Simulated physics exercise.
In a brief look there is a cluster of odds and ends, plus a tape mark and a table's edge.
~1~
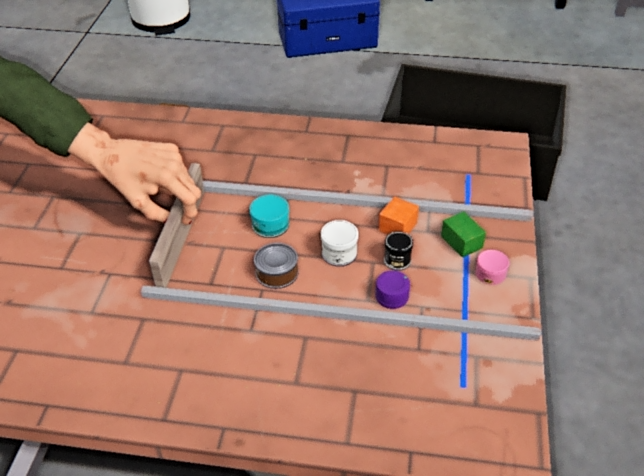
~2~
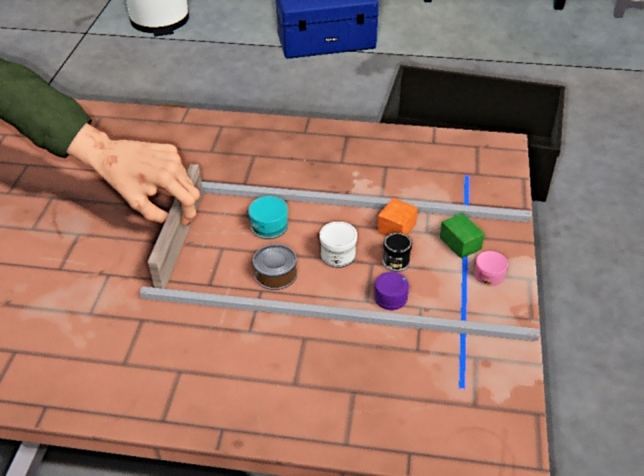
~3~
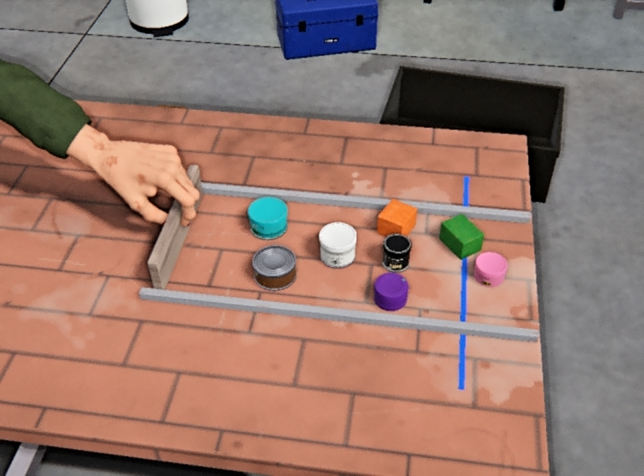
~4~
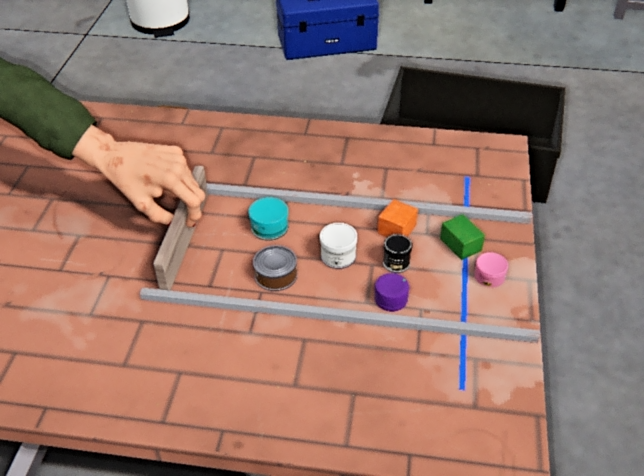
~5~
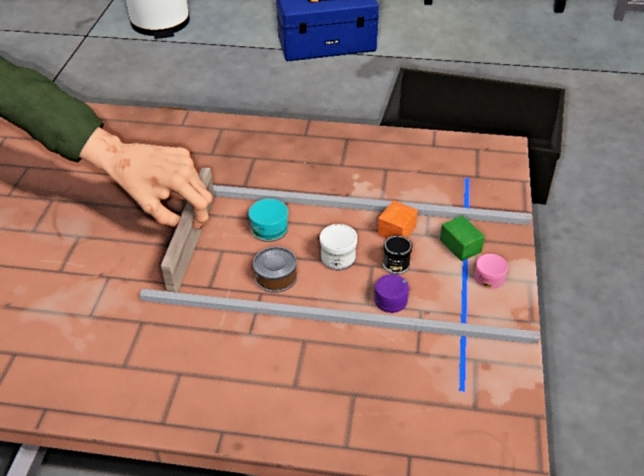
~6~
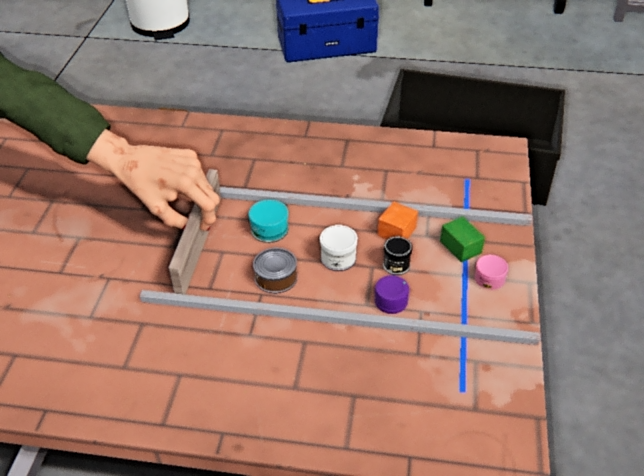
A hand in a green sleeve held a board still at first, then slid it slightly right between two rails, while the small tins, tubs and blocks near the blue tape stayed put.
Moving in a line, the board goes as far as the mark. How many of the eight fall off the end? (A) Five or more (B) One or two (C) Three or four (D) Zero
(B) One or two.
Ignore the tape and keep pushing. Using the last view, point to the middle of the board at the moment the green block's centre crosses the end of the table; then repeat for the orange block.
With the green block it sits around (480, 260), with the orange block around (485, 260).
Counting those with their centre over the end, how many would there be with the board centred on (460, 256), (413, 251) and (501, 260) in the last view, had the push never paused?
In order: 1, 0, 5.
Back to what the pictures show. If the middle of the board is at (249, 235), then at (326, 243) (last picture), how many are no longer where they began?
1 and 3.
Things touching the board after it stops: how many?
It's 3.
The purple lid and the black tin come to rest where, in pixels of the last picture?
About (525, 317), and the other about (516, 281).
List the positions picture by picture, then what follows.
In the first picture, pink tub (492, 268); green block (463, 234); black tin (398, 251); board (179, 224); tape (466, 267).
In the second picture, green block (462, 236); turquoise tin (269, 218).
In the third picture, black tin (397, 253); orange block (397, 221).
In the fourth picture, pink tub (491, 270); board (183, 226).
In the fifth picture, green block (462, 238); brown pot (275, 269).
In the sixth picture, pink tub (491, 272); green block (462, 239); black tin (397, 256); board (197, 230); tape (465, 271).
A little later, none off yet; pink tub at rest near (491, 272); green block at rest near (462, 239); black tin at rest near (397, 256).
Next, none off yet; pink tub at rest near (491, 272); green block at rest near (462, 239); black tin moving near (404, 257).
Later still, none off yet; pink tub shifted a little near (506, 279); green block shifted about its own width near (490, 251); black tin shifted well along near (477, 268).
When it is over, the number that fall off is one or two; down, pink tub.
